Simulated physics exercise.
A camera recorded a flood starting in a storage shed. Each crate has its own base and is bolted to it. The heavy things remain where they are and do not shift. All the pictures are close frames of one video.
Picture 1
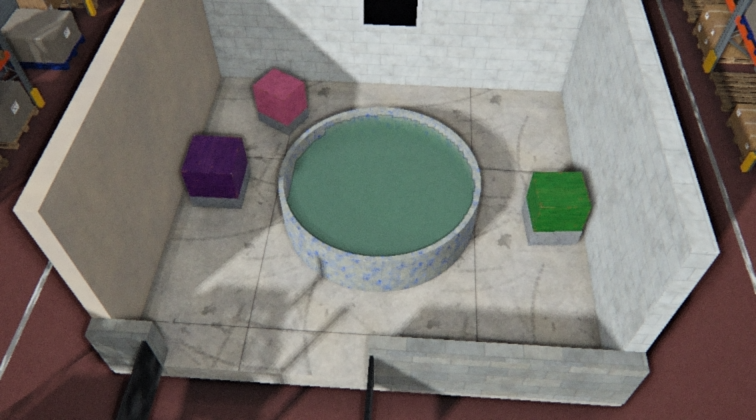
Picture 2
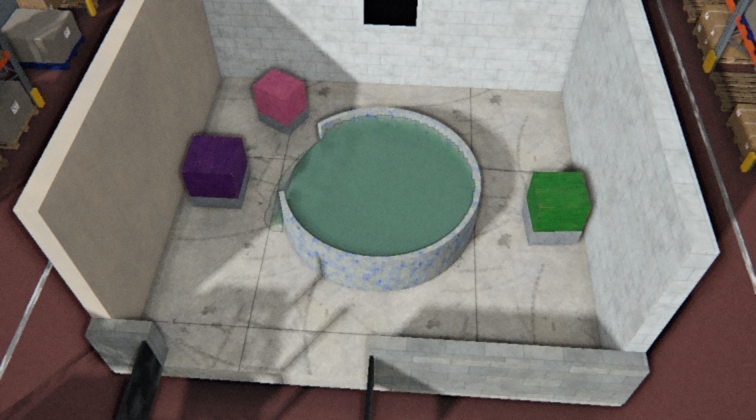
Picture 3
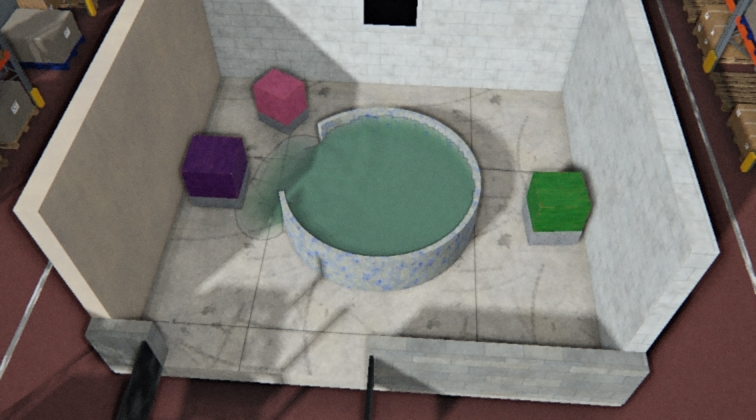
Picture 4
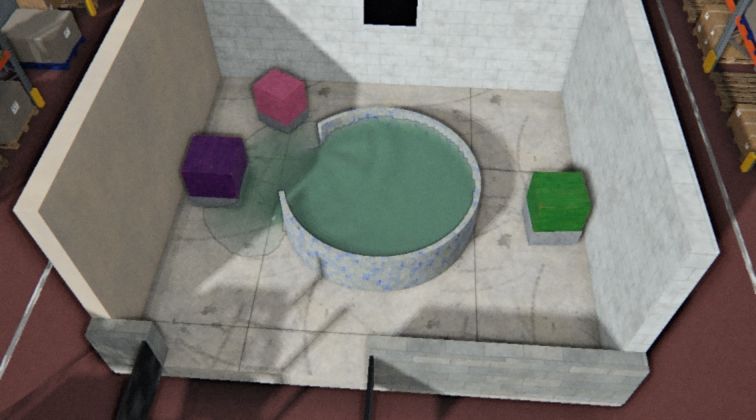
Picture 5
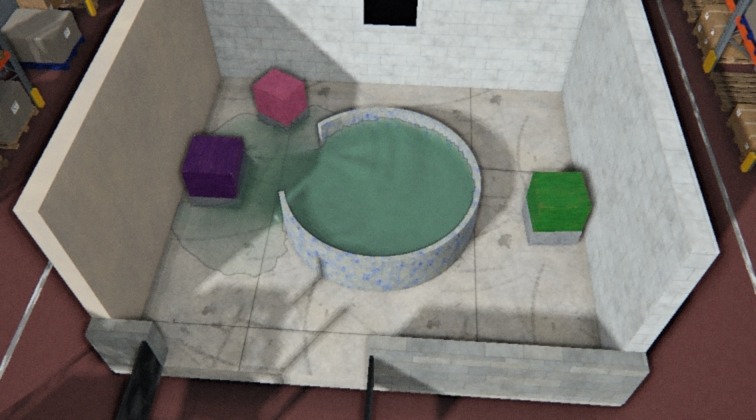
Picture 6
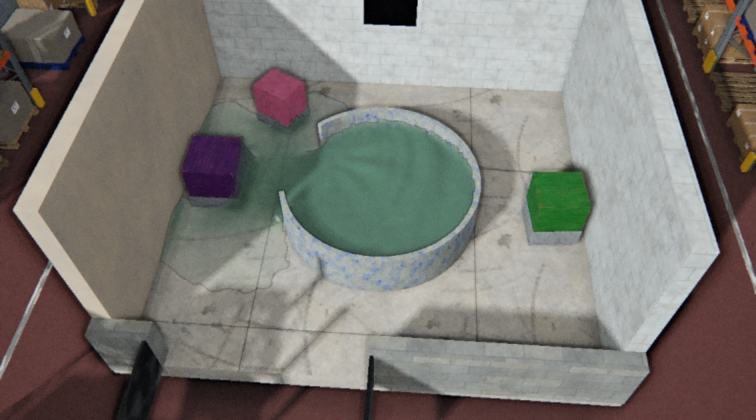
In a storage shed, green water pours through the round pool's left gap and spreads around purple and pink blocks.
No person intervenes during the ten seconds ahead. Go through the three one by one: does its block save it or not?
The green crate is saved by its block. The pink crate is not saved. The purple crate is not saved.
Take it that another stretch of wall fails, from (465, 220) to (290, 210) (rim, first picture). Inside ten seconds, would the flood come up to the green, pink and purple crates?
Then the green crate gets flooded, the pink crate is untouched and the purple crate is untouched.
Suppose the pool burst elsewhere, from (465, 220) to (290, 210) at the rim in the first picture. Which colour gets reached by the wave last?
Last in line is the pink one.
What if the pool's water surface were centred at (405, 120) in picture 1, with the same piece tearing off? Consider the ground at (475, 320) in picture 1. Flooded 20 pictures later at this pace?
That spot: Bare.
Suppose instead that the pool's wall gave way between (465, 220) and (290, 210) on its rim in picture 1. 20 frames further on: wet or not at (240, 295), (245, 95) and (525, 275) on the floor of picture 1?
One by one, they turn out drenched, not soaked and drenched.
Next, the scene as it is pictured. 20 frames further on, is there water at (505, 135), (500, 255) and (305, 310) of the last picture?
Going through them one by one, the first is waterlogged, the second spared and the third waterlogged.
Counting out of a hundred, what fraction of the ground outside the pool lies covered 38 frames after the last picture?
Roughly 90 percent.
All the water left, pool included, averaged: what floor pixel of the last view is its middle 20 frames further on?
About (322, 183) in the last view.
A moment on, water covers 30 % of the floor; the green crate not reached, the pink crate water round its plinth, the purple crate water round its plinth.
Next, water covers 45 % of the floor; the green crate not reached, the pink crate water round its plinth, the purple crate water round its plinth.
Then, water covers 70 % of the floor; the green crate not reached, the pink crate water round its plinth, the purple crate water round its plinth.
Later, water covers 90 % of the floor; the green crate water round its plinth, the pink crate water round its plinth, the purple crate water round its plinth.
In the end, water covers 100 % of the floor; the green crate stayed above the water, the pink crate was topped, the purple crate was topped.
